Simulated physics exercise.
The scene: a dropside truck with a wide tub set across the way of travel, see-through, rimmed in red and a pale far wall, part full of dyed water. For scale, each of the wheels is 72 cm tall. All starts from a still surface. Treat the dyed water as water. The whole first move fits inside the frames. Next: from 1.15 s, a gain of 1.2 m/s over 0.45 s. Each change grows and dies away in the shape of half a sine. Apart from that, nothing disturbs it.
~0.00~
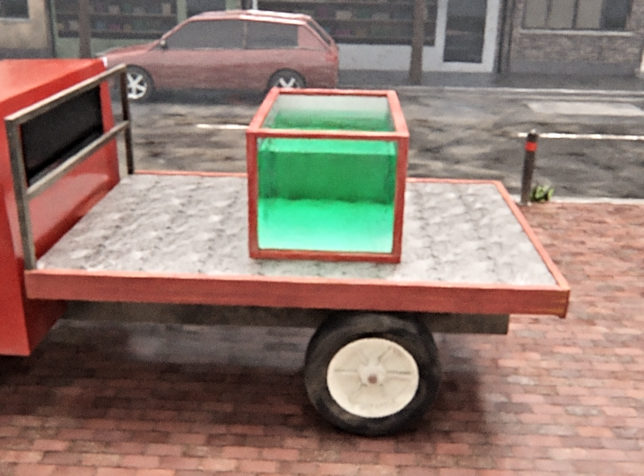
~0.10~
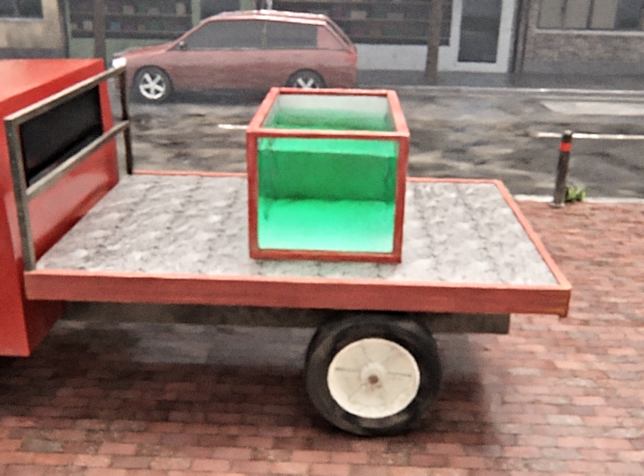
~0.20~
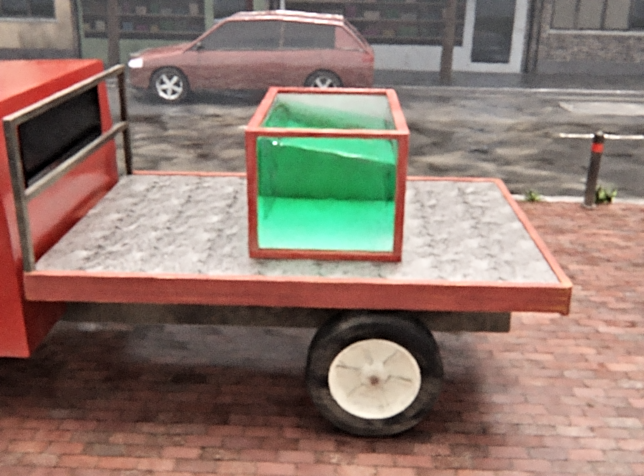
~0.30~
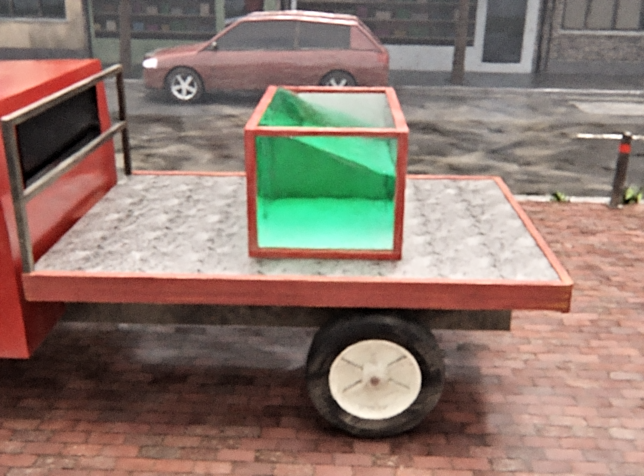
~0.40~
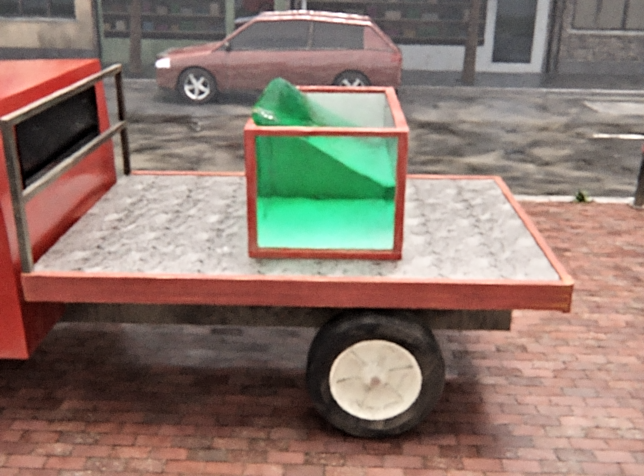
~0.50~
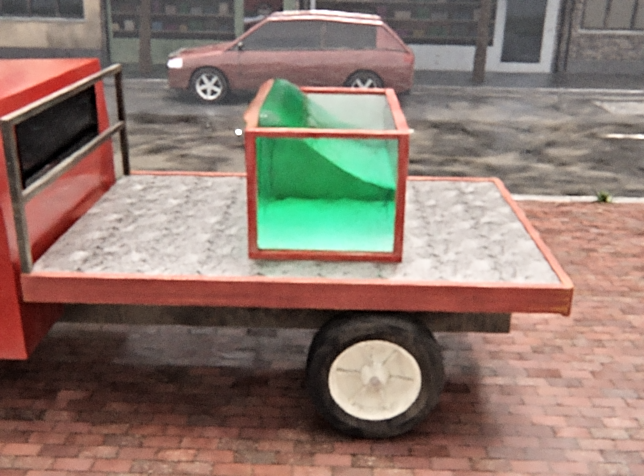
On a brick-paved street, green water in a clear red-rimmed tub on a flatbed truck heaping up steeply towards the left.
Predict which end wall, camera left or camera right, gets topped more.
I expect the bigger spill on the left in the picture.
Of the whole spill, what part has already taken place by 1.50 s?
Roughly 80 % of the total.
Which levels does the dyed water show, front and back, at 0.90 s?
The front stands at 40 cm and the back at 70 cm.
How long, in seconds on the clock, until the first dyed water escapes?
Around 0.7 seconds.
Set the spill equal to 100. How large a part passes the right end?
Close to 20% of it goes that way.
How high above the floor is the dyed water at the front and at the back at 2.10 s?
About 58 cm in front, about 46 cm behind.
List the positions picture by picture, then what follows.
The first frame shows the dyed water reaches (274, 147) at the front end; it reaches (381, 150) at the back end; no slope yet; the front is on the left, levels are read along the near wall; a wheel hub at (373, 383).
The second frame shows the dyed water reaches (274, 147) at the front end; it reaches (382, 150) at the back end; no slope yet.
The third frame shows the dyed water reaches (273, 139) at the front end; it reaches (381, 156) at the back end; it is heaped 8° towards the left end.
The fourth frame shows the dyed water reaches (272, 121) at the front end; it reaches (380, 169) at the back end; it is heaped 24° towards the left end.
The fifth frame shows the dyed water reaches (272, 112) at the front end; it reaches (380, 176) at the back end; it is heaped 30° towards the left end.
The sixth frame shows the dyed water reaches (273, 115) at the front end; it reaches (380, 178) at the back end; it is heaped 30° towards the left end; a wheel hub at (375, 386).
By 0.90 s it stands 70 cm high behind and 41 cm in front; 2 per cent has gone over the left end.
By 1.50 s it stands 51 cm high behind and 55 cm in front; 2 per cent has gone over the left end.
By 2.10 s it stands 47 cm high behind and 59 cm in front; 2 per cent has gone mostly over the left end, some over the right end.
By 4.59 s 2 per cent has gone mostly over the left end, some over the right end; the left end has passed 2 per cent and the right end 1.
